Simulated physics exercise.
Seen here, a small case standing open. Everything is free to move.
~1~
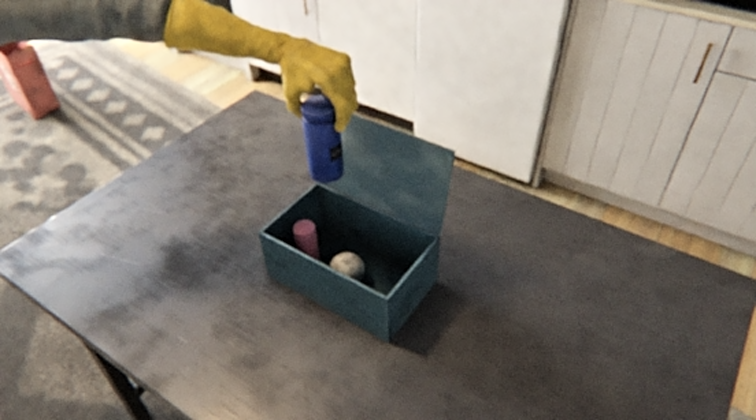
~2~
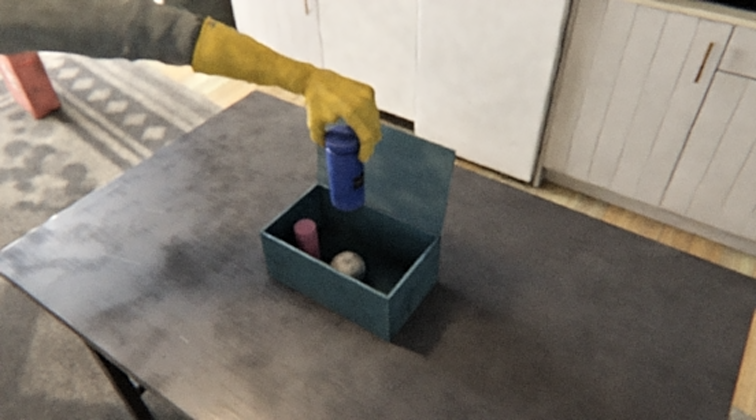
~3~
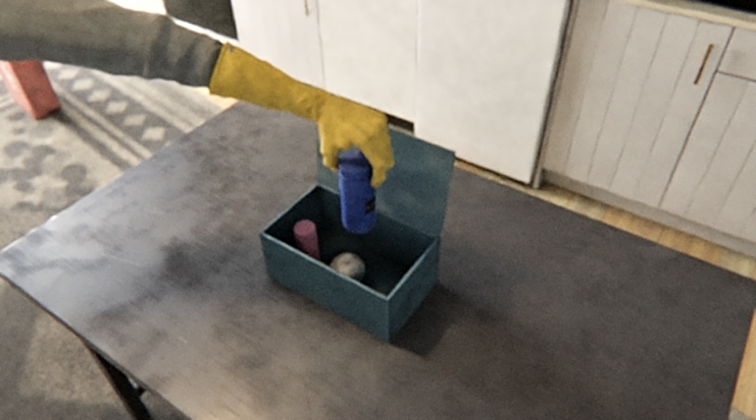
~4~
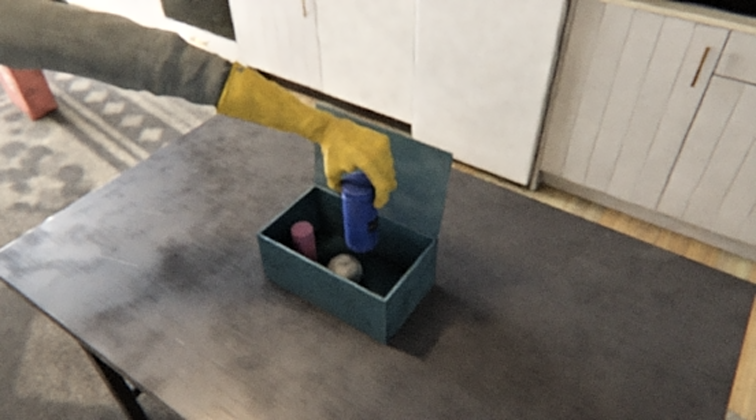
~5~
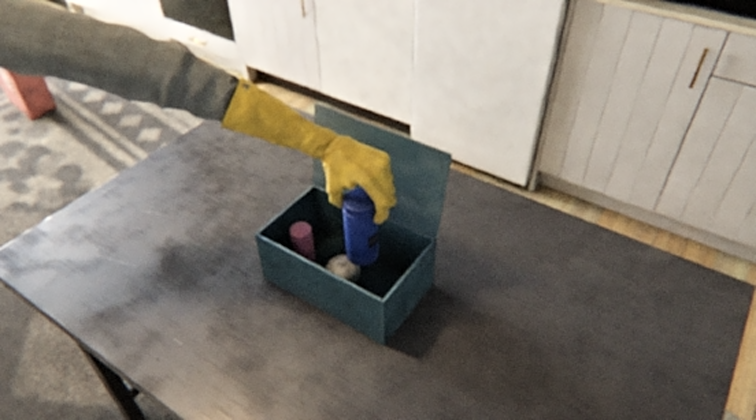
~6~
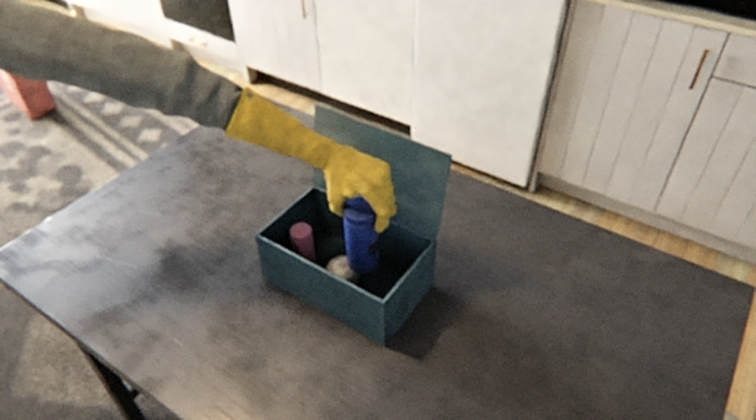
A yellow-gloved hand held a blue jar above an open teal case on a dark table, then moved it right and lowered it inside, beside a pink cylinder and a pale ball.
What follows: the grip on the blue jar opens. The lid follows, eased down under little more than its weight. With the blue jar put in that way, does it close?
As it turns out, it closes.
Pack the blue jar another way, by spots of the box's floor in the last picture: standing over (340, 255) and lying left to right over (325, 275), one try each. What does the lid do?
In the first case it is held up; in the second case it closes.
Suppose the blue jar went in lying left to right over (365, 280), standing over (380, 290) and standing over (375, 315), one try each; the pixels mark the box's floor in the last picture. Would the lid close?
First try: It closes; second try: It is held up; third try: It will not close.
Then, 0.40 s later than the last frame, blue jar on its side near (369, 271); white ball moved about its own width.
Then, 1.50 s later than the last frame, lid 66° above the rim; blue jar on its side near (366, 268); white ball moved about its own width.
Then, 1.90 s later than the last frame, lid 18° above the rim; blue jar on its side near (366, 268); white ball moved about its own width.
When it is over, lid shut; lying over in the box, blue jar; moved from the start, white ball; pink shaker as before. End places, in pixels of the last picture, blue jar near (366, 268).
